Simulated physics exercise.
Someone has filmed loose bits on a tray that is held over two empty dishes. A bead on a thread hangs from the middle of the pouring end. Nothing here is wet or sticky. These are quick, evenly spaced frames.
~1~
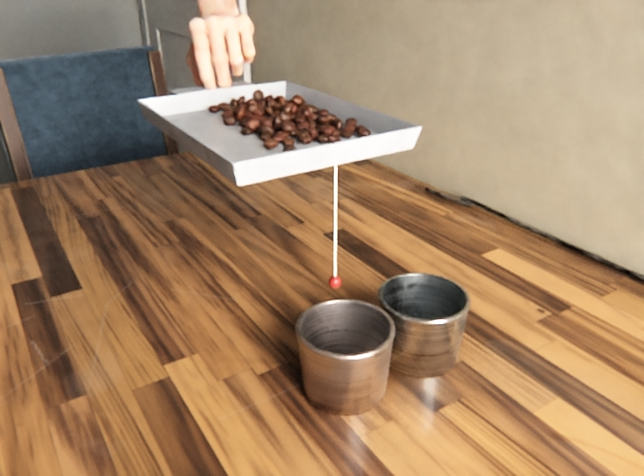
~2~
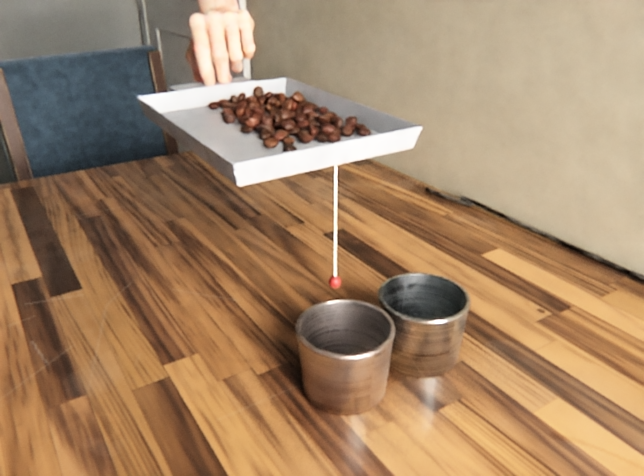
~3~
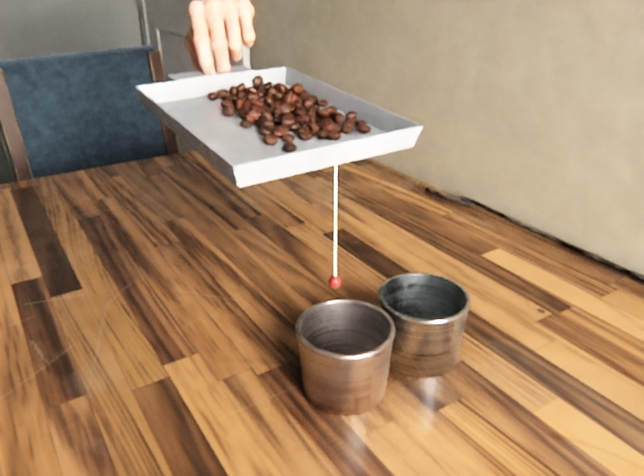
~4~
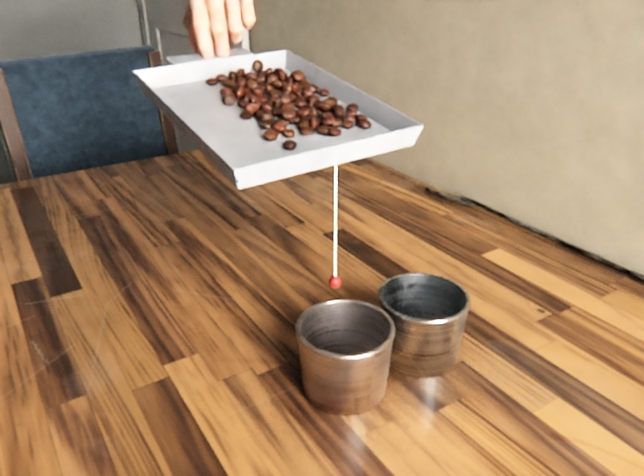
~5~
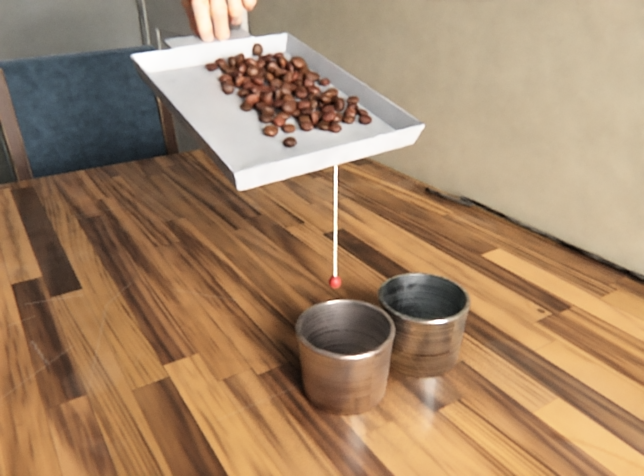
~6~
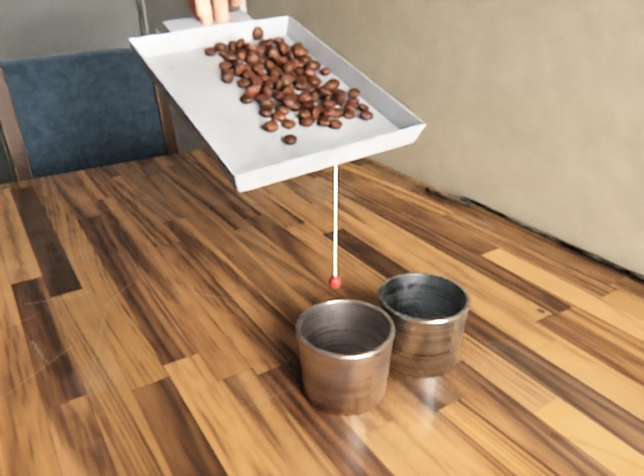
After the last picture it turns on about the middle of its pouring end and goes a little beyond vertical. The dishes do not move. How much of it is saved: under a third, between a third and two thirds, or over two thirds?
Together they catch from one third to two thirds.
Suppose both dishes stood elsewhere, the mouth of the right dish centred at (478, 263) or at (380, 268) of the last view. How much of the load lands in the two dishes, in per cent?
Near 0 % and 0 %.
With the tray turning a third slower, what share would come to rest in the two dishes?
Some 40 per cent.
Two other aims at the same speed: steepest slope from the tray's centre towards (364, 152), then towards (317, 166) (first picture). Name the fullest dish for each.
In turn: The right-hand dish; the dish on the left.
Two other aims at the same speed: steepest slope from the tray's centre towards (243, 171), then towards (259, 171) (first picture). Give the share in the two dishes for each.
In turn 0 and 10 in a hundred.
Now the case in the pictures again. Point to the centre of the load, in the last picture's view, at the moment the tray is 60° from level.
Close to (315, 145).
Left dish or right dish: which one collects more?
Fuller: The left-hand dish.
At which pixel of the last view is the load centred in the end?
Roughly at (331, 388).
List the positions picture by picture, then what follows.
The first picture shows corners of the pouring end at (237, 160) and (414, 126), level; middle of the load at (275, 120), flat chocolate drops; left dish at (372, 376); right dish at (452, 340); bead on its thread at (335, 282).
The second picture shows corners of the pouring end at (237, 161) and (414, 126), level; middle of the load at (275, 118).
The third picture shows corners of the pouring end at (237, 162) and (415, 125), tipped barely, lowest at the left corner; middle of the load at (275, 111).
The fourth picture shows corners of the pouring end at (238, 165) and (416, 124), tipped a little, lowest at the left corner; middle of the load at (275, 101).
The fifth picture shows corners of the pouring end at (239, 168) and (417, 123), tipped a little, lowest at the left corner; middle of the load at (275, 90).
The sixth picture shows corners of the pouring end at (239, 171) and (418, 123), tipped clearly, lowest at the left corner; middle of the load at (275, 80); left dish at (372, 376); right dish at (452, 340).
Soon after the last picture, tray tipped steeply; nearly all on the tray; a small part in the air.
A little later, tray tipped right over; about half on the tray; about a quarter in the left dish; about a quarter outside both; a small part in the air.
Later still, tray tipped past a quarter turn; about half in the left dish; a small part in the right dish; about half outside both.
At rest, tray tipped past a quarter turn; about half in the left dish; a small part in the right dish; about half outside both.
